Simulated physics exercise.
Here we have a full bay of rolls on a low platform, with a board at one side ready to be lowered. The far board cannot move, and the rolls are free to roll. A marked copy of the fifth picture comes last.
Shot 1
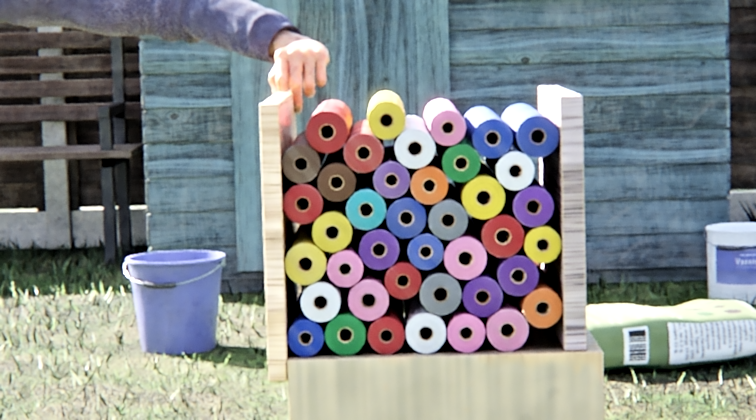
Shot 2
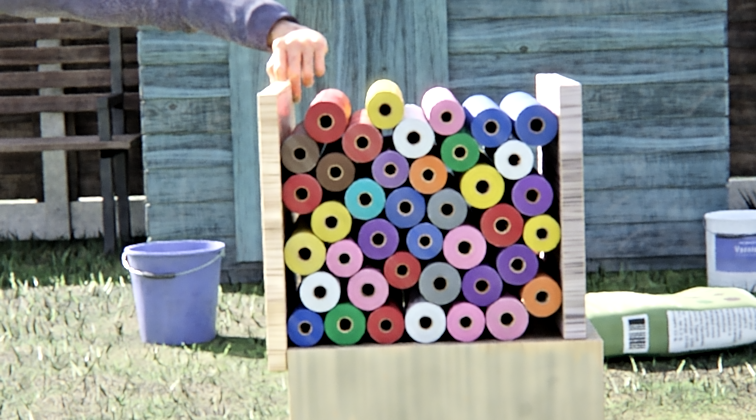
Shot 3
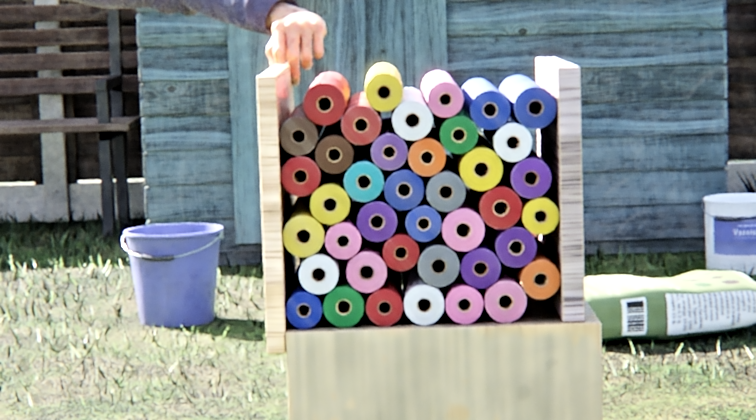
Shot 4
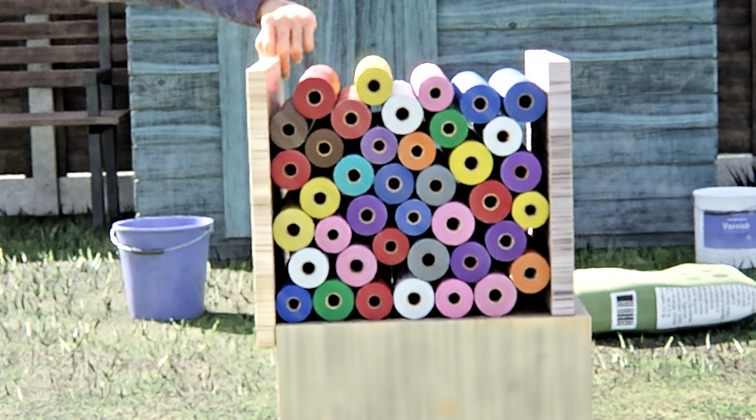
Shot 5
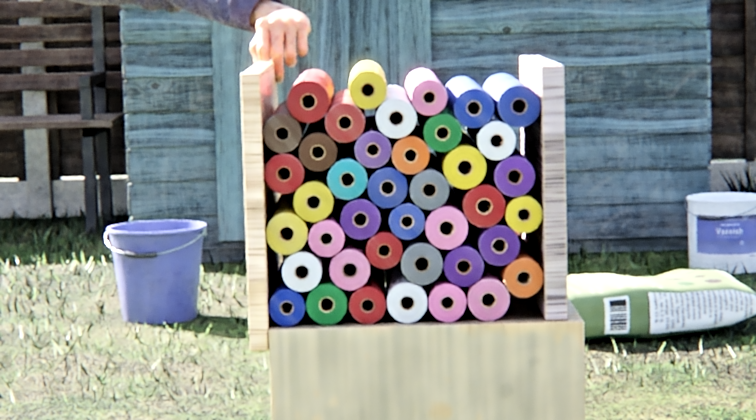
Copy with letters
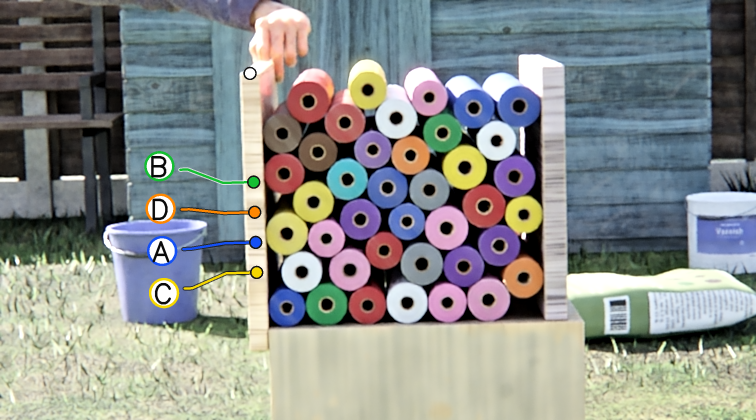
In a grassy yard, a hand stays at the left board beside stacked colourful rolls, barely moving.
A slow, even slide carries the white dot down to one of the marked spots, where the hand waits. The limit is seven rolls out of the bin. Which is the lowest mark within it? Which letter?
Slide it to A.
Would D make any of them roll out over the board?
At D: Yes.
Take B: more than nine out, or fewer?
At B, fewer than nine.
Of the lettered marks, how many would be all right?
Three of them.
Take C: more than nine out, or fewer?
It loses more than nine.
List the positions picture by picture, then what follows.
Side board (283, 225); a blue roll (306, 338); a pink roll (508, 330), in the first frame.
A pink roll (507, 319); a white roll (320, 292), in the second frame.
A pink roll (343, 241); a yellow roll (330, 204), in the third frame.
A turquoise roll (354, 176); a brown roll (324, 148), in the fourth frame.
A blue roll (519, 106); side board (264, 194); a blue roll (287, 307), in the fifth frame.
On the marked copy, A at (256, 243); B at (254, 182); C at (257, 272); D at (255, 212); the white dot at (250, 74).
Following A. Soon after the start, top of the board (263, 148).
Later, top of the board (265, 234).
In the end, top of the board (266, 241), six out over the board.
As for the rest, B two out over the board; C more than seven out over the board; D two out over the board.
